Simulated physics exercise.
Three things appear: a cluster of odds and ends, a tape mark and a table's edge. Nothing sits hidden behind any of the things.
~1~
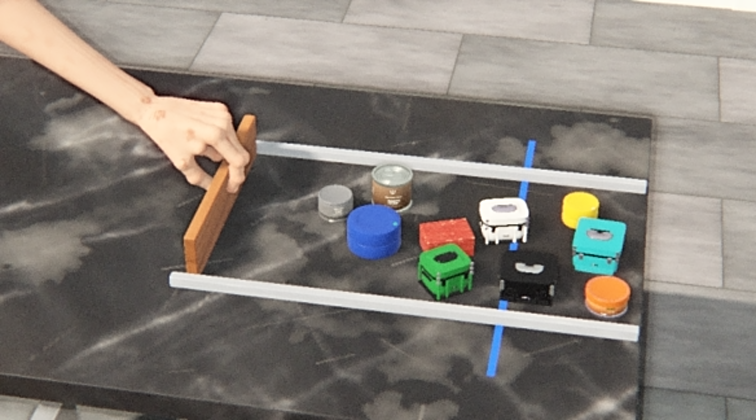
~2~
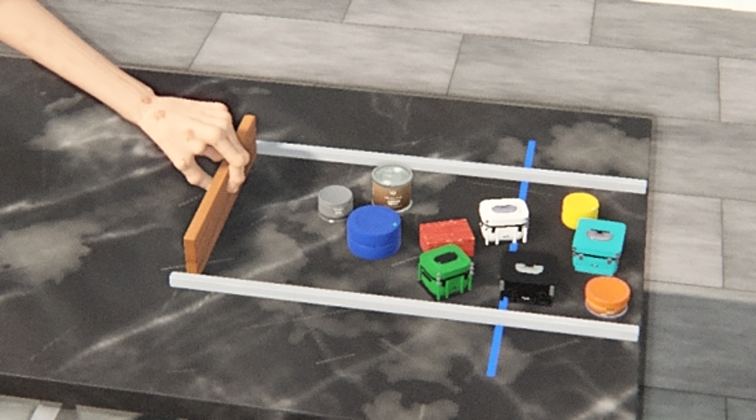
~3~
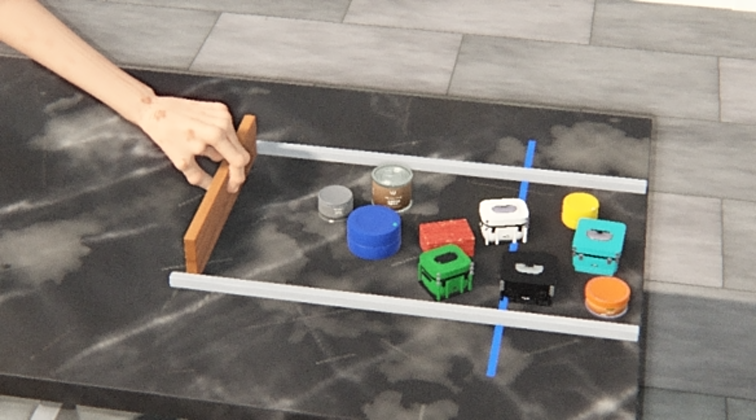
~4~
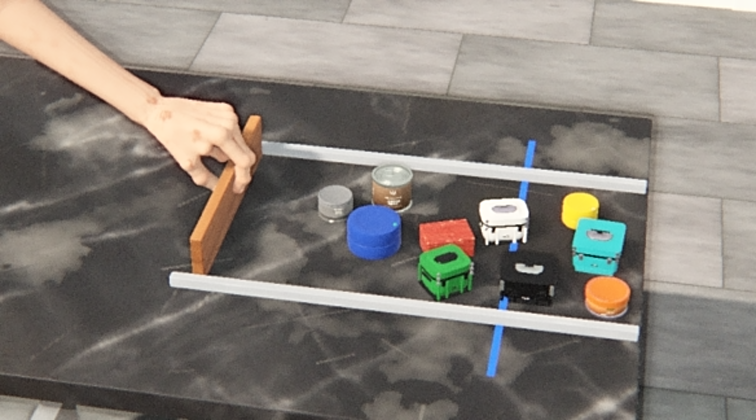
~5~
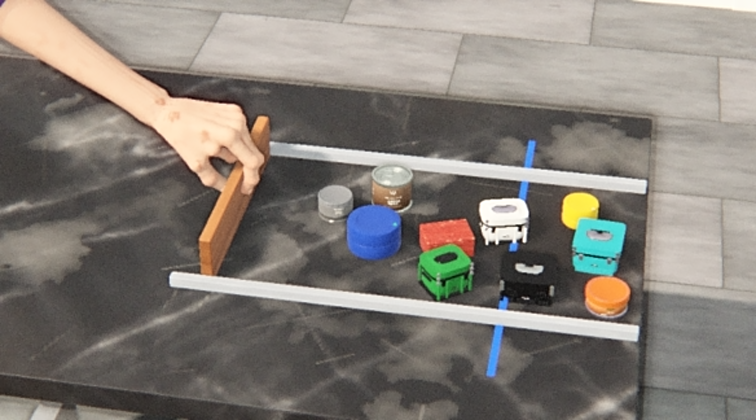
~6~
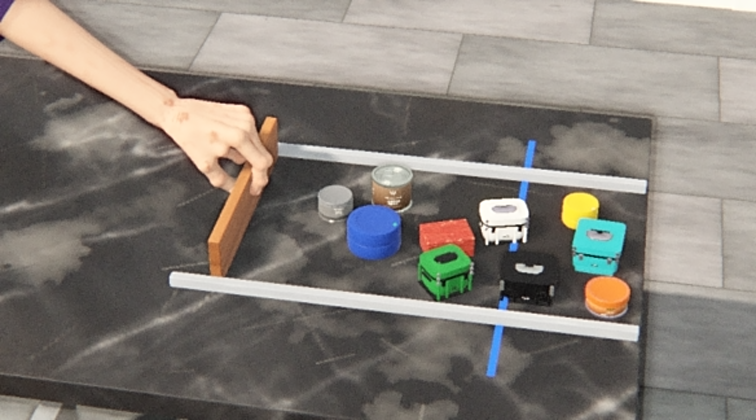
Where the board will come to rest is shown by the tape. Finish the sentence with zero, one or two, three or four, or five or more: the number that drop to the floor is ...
The number that drop to the floor is zero.
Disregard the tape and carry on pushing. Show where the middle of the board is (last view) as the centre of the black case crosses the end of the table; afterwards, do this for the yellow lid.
The black case gives roughly (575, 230), the yellow lid roughly (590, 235).
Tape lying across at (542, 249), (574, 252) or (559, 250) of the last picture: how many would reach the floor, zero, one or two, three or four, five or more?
First one to two, then 3 or 4, and last one or two.
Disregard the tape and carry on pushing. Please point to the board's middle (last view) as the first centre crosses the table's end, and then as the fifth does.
It sits around (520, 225) and after that around (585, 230).
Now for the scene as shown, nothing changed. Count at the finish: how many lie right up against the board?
I count 4 of them.
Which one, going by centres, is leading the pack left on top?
That would be the turquoise case.
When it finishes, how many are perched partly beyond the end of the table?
Looks like 2 of them.
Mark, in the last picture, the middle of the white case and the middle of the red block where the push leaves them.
Around (571, 221), then around (590, 258).
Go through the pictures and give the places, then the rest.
The first frame shows orange pot (607, 297); turquoise case (598, 246); yellow lid (580, 211); board (223, 193); tape (514, 245).
The second frame shows turquoise case (598, 247); white case (503, 222).
The third frame shows yellow lid (580, 211); green case (445, 272).
The fourth frame shows orange pot (607, 298); blue lid (374, 232).
The fifth frame shows turquoise case (598, 247); grey tub (336, 204).
The sixth frame shows orange pot (607, 298); turquoise case (598, 247); yellow lid (580, 211); board (245, 195); tape (514, 245).
A little later, none off yet; orange pot at rest near (607, 298); turquoise case at rest near (598, 247); yellow lid at rest near (580, 211).
When it is over, the number that fall off is zero.
